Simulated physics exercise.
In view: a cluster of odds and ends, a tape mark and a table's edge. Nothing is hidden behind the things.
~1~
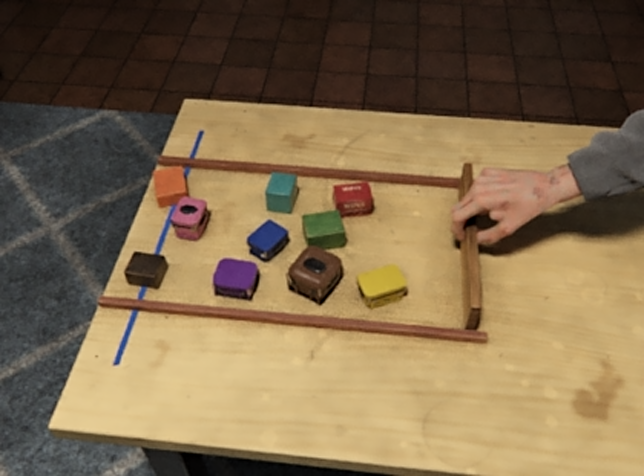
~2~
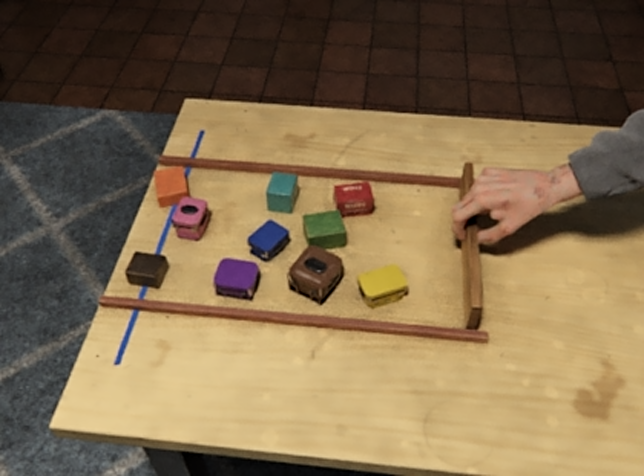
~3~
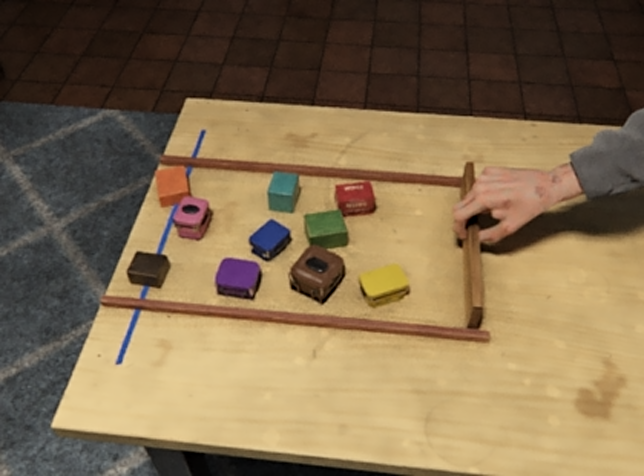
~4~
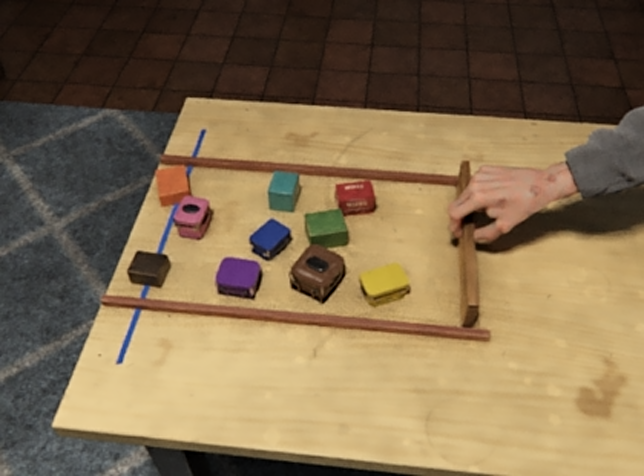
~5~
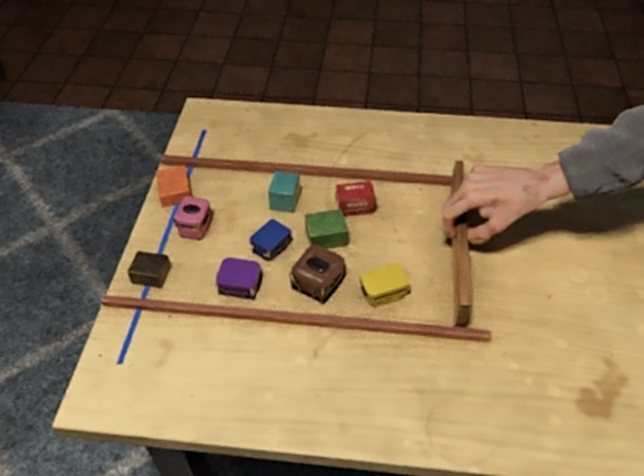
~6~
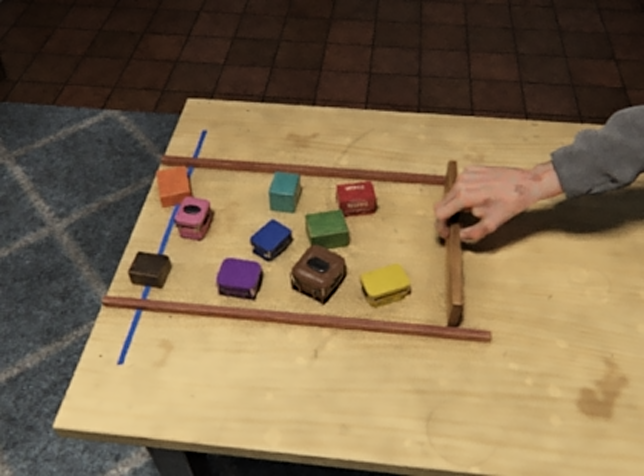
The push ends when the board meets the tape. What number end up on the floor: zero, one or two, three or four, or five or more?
As it turns out, the number that fall off is five or more.
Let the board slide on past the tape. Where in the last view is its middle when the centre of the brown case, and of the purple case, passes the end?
Near (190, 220) and (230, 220).
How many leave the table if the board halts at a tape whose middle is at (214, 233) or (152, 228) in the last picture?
It would be 2 and 7.
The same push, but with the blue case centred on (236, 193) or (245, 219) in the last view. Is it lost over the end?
In that order, it falls; tumbles off.
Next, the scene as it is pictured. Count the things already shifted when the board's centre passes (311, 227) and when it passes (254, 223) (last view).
By then 7, and 9.
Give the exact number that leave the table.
In all, 7 of them.
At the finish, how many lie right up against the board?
That makes 3.
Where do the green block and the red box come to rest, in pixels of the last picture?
The green block stops around (153, 212); the red box around (164, 181).
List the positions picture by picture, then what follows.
In the first frame, orange block (171, 186); black block (146, 270); pink case (191, 219); board (468, 241); tape (166, 229).
In the second frame, black block (147, 270); board (469, 241).
In the third frame, pink case (193, 218); purple case (238, 279).
In the fourth frame, orange block (173, 186); yellow case (384, 285).
In the fifth frame, black block (150, 269); blue case (271, 241).
In the sixth frame, orange block (174, 187); black block (150, 270); pink case (194, 218); board (452, 238); tape (169, 229).
Early on, none off yet; orange block at rest near (174, 187); black block at rest near (150, 270); pink case at rest near (194, 218).
A while later, none off yet; orange block at rest near (174, 187); black block travelled a little near (139, 270); pink case at rest near (194, 218).
Further along, one off so far; orange block travelled about its own width near (152, 181); black block in the air near (129, 416); pink case travelled well along near (147, 206).
Finally, the number that fall off is five or more; lost, brown case, turquoise block, blue case, purple case, pink case, black block and orange block.
